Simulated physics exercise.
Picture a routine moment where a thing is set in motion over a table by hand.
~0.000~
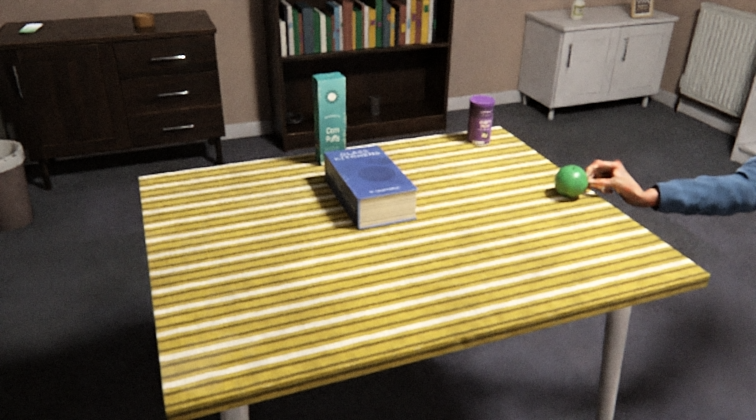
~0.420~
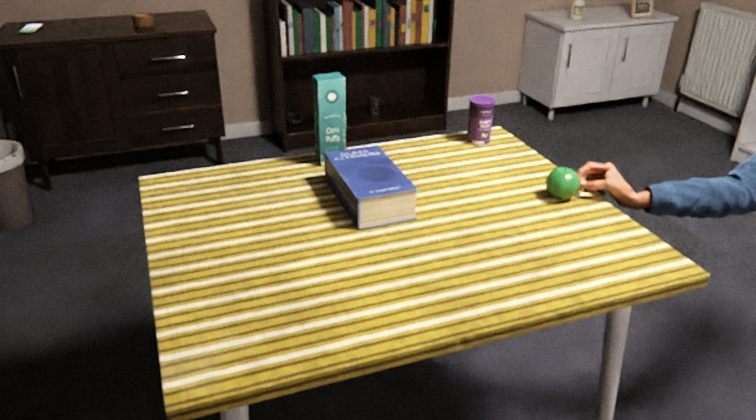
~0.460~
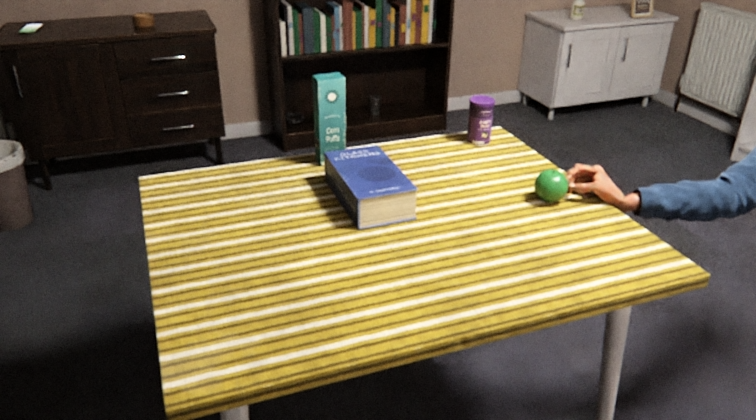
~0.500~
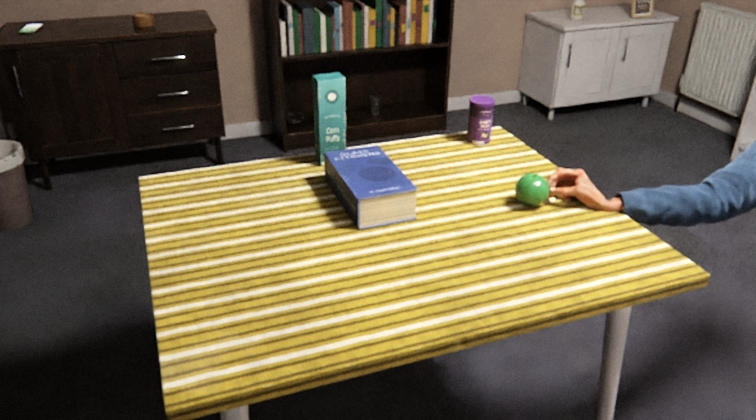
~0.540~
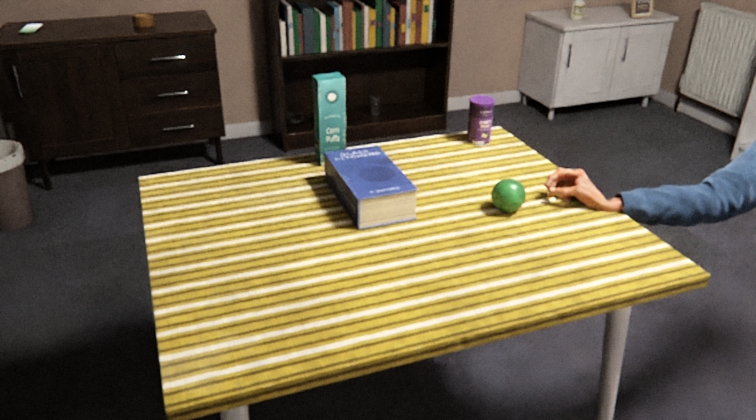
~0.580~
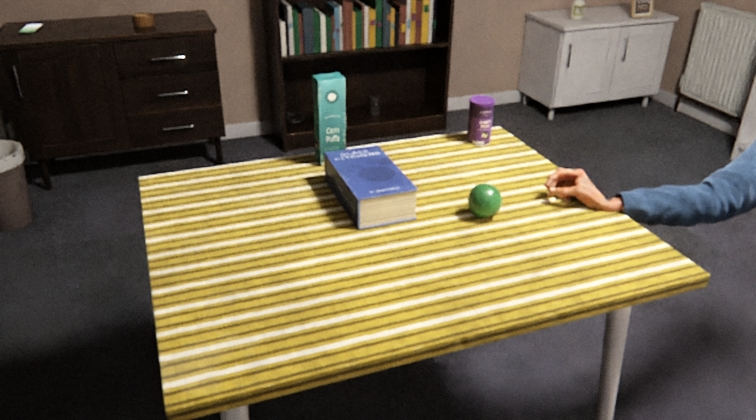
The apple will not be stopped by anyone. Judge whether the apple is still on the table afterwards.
It is no longer on the table.
After 0.78 s, green apple rolled well along near (356, 229).
After 0.98 s, green apple rolled well along near (210, 260).
After 1.28 s, green apple now off the table.
After 1.48 s, things are still on the move.
By the end (1.6 s), off the table, green apple.
